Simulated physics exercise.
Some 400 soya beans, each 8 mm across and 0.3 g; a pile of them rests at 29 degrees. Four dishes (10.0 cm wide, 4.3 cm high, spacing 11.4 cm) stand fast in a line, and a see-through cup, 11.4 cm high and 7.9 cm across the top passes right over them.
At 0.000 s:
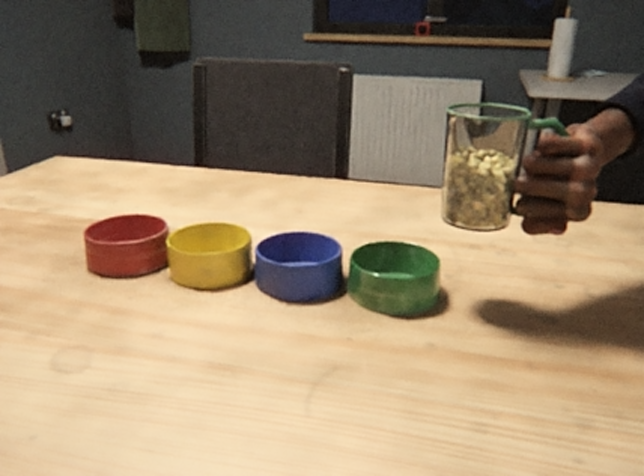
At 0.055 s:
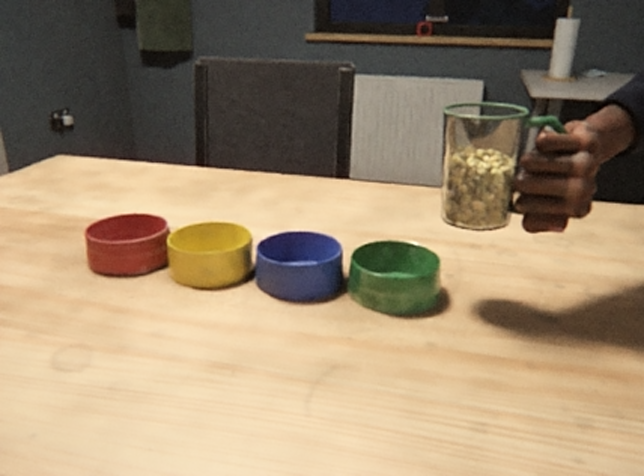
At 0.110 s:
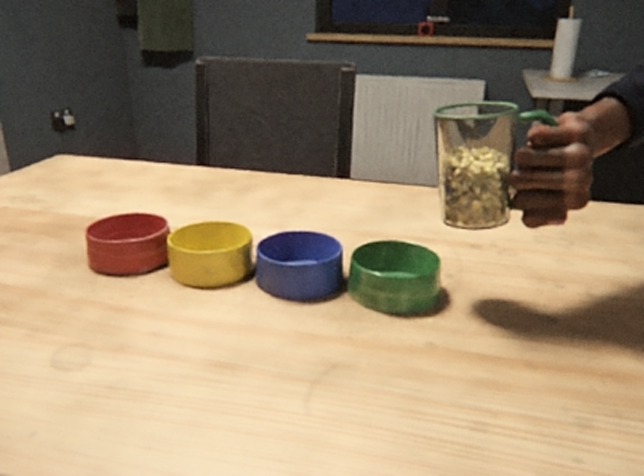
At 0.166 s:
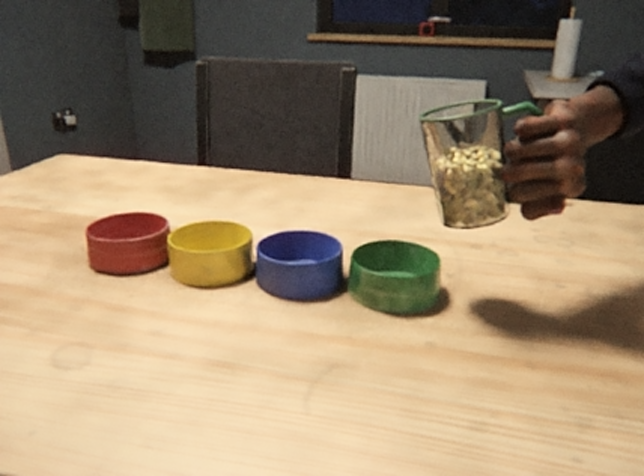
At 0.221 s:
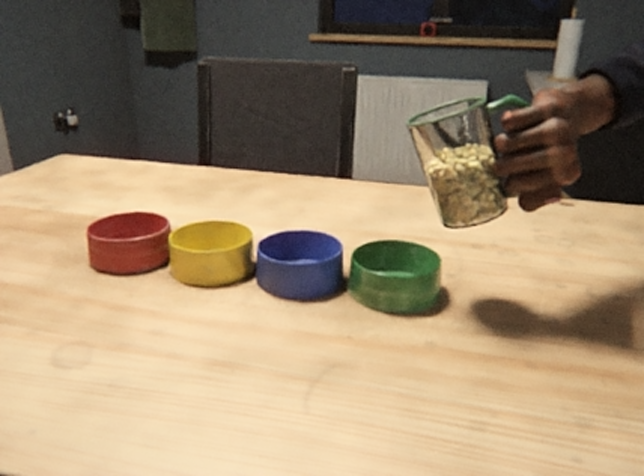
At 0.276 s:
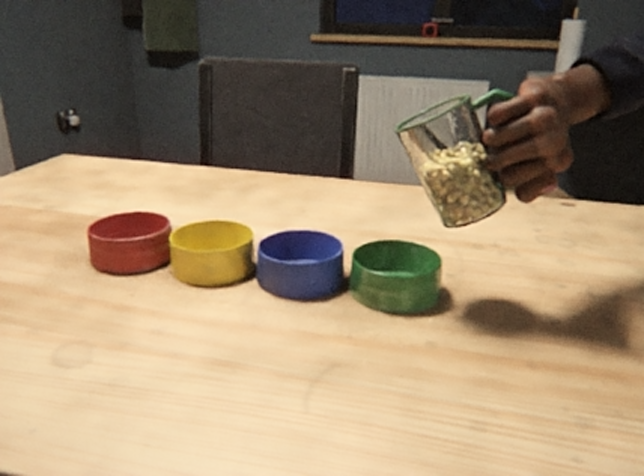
In the video, a hand holds a clear cup of pale beans upright to the right of a row of red, yellow, blue and green dishes on a wooden table, then moves it slightly left while tilting it toward them.
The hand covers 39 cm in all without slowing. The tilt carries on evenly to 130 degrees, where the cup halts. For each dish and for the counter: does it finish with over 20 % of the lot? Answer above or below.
Red: Below, blue: Above, green: Below, yellow: Below, counter: Below.
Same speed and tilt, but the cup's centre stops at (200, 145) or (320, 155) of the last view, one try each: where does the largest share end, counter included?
The winner: Blue, then blue.
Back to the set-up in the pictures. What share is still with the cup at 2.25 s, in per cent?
Roughly 0 per cent.
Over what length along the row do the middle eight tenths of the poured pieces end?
Some 8 cm.
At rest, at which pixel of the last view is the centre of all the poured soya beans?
Around (291, 263).
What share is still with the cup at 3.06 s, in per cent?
About 0 per cent.
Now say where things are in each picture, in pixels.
In the first frame, cup at (481, 167), tilt 0 degrees, lip at (448, 109), moved 0.0 cm; middle of the pieces at (476, 189); green dish at (395, 259); blue dish at (299, 248); yellow dish at (210, 238); red dish at (127, 228).
In the second frame, cup at (480, 167), tilt 2 degrees, lip at (445, 110), moved 0.2 cm; middle of the pieces at (475, 189).
In the third frame, cup at (475, 166), tilt 7 degrees, lip at (435, 113), moved 0.7 cm; middle of the pieces at (472, 188).
In the fourth frame, cup at (467, 165), tilt 14 degrees, lip at (421, 117), moved 1.5 cm; middle of the pieces at (468, 187).
In the fifth frame, cup at (460, 164), tilt 21 degrees, lip at (408, 123), moved 2.2 cm; middle of the pieces at (464, 186).
In the sixth frame, cup at (453, 163), tilt 28 degrees, lip at (397, 129), moved 3.0 cm; middle of the pieces at (460, 185); green dish at (397, 257); blue dish at (301, 246); yellow dish at (212, 235); red dish at (130, 225). Its pace works out near 130 degrees a second; the hand travels 14 cm a second.
After 1.46 s, tilt 130 degrees; cup holds 0 %, blue 85 %.
After 2.25 s, tilt 130 degrees; cup holds 0 %, blue 85 %.
After 3.06 s, tilt 130 degrees; cup holds 0 %, blue 85 %.
At rest (3.4 s), red 0 %, blue 85 %, green 0 %, yellow 5 %, counter 10 %.
